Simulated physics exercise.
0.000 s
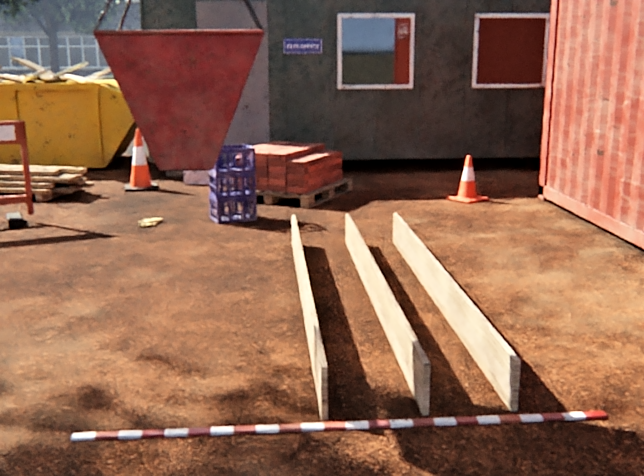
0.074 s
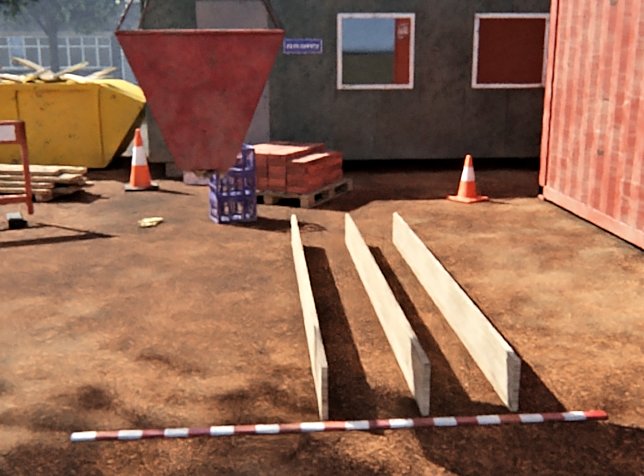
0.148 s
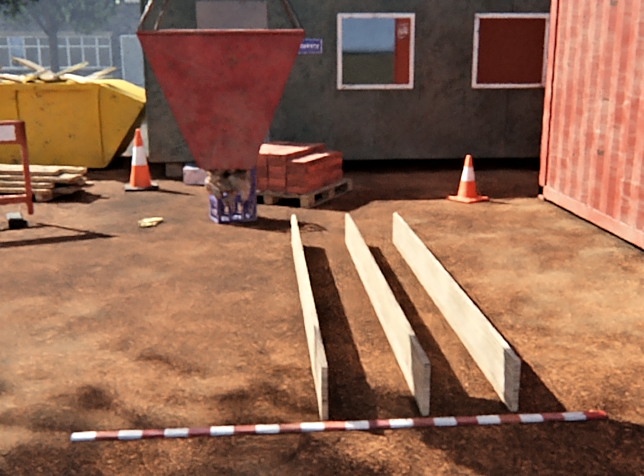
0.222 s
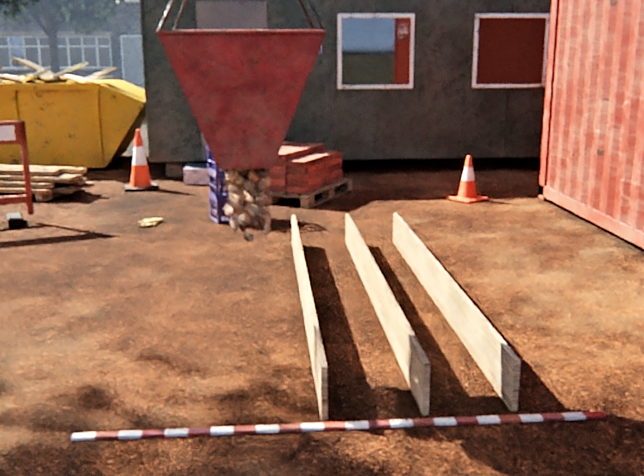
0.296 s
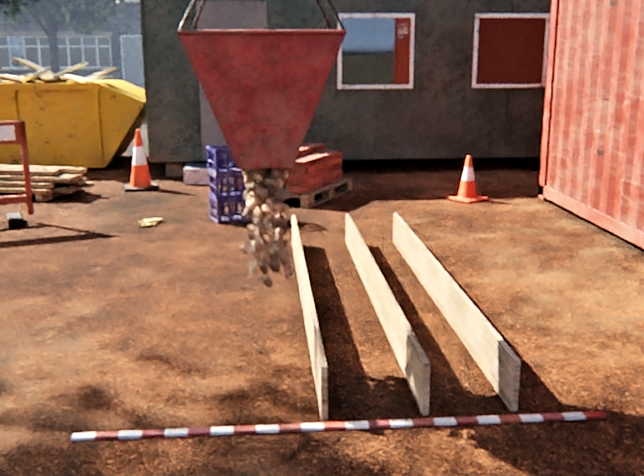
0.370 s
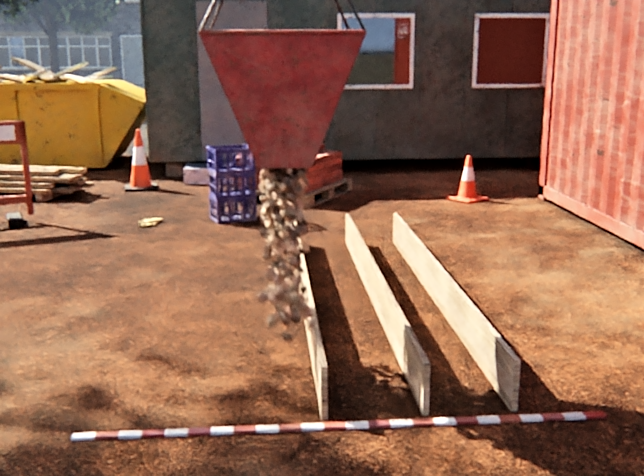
Red crane skip moving right across a building site, pouring a lengthening stream of stones beside three upright boards.
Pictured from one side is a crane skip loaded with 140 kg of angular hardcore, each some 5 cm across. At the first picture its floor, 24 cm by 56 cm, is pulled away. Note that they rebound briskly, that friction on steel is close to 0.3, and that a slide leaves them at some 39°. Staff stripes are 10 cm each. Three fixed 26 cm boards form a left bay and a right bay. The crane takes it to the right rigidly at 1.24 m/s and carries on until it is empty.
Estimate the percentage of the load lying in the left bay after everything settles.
I would say 46 per cent lies in the left bay.
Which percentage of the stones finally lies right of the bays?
Around 5 in a hundred of them.
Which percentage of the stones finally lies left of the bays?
Share: About 15 %.
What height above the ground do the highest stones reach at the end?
Max stone height at rest approx 22 cm.
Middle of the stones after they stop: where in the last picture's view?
Centre position approx (383, 353).
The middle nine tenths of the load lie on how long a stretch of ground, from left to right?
Roughly 110 cm.
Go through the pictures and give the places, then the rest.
In the first frame, the outlet is at (185, 159); nothing has dropped yet.
In the second frame, the outlet is at (206, 158); 4 % is out.
In the third frame, outlet at (226, 158), the stream shows down to (236, 189); 89 % still inside.
In the fourth frame, outlet at (245, 158), the stream shows down to (257, 223); 82 % still inside.
In the fifth frame, outlet at (265, 157), the stream shows down to (277, 265); 73 % still inside.
In the sixth frame, outlet at (285, 157), the stream shows down to (295, 310); 63 % still inside.
After 0.7 s, 22 % in the crane skip, 15 % falling or lying left of the bays, 63 % falling or lying in the left bay; the stones farthest right are at (397, 284).
After 1.1 s, 0 % in the crane skip, 15 % falling or lying left of the bays, 46 % falling or lying in the left bay, 40 % falling or lying in the right bay; the stones farthest right are at (472, 346).
After 1.7 s, 0 % in the crane skip, 15 % falling or lying left of the bays, 46 % falling or lying in the left bay, 37 % falling or lying in the right bay, 3 % falling or lying right of the bays; the stones farthest right are at (587, 356).
After 2.6 s, 0 % in the crane skip, 15 % falling or lying left of the bays, 46 % falling or lying in the left bay, 37 % falling or lying in the right bay, 3 % falling or lying right of the bays; the stones farthest right are at (593, 356).
After 4.5 s, 0 % in the crane skip, 15 % left of the bays, 46 % in the left bay, 37 % in the right bay, 3 % right of the bays; the stones farthest right are at (593, 356).
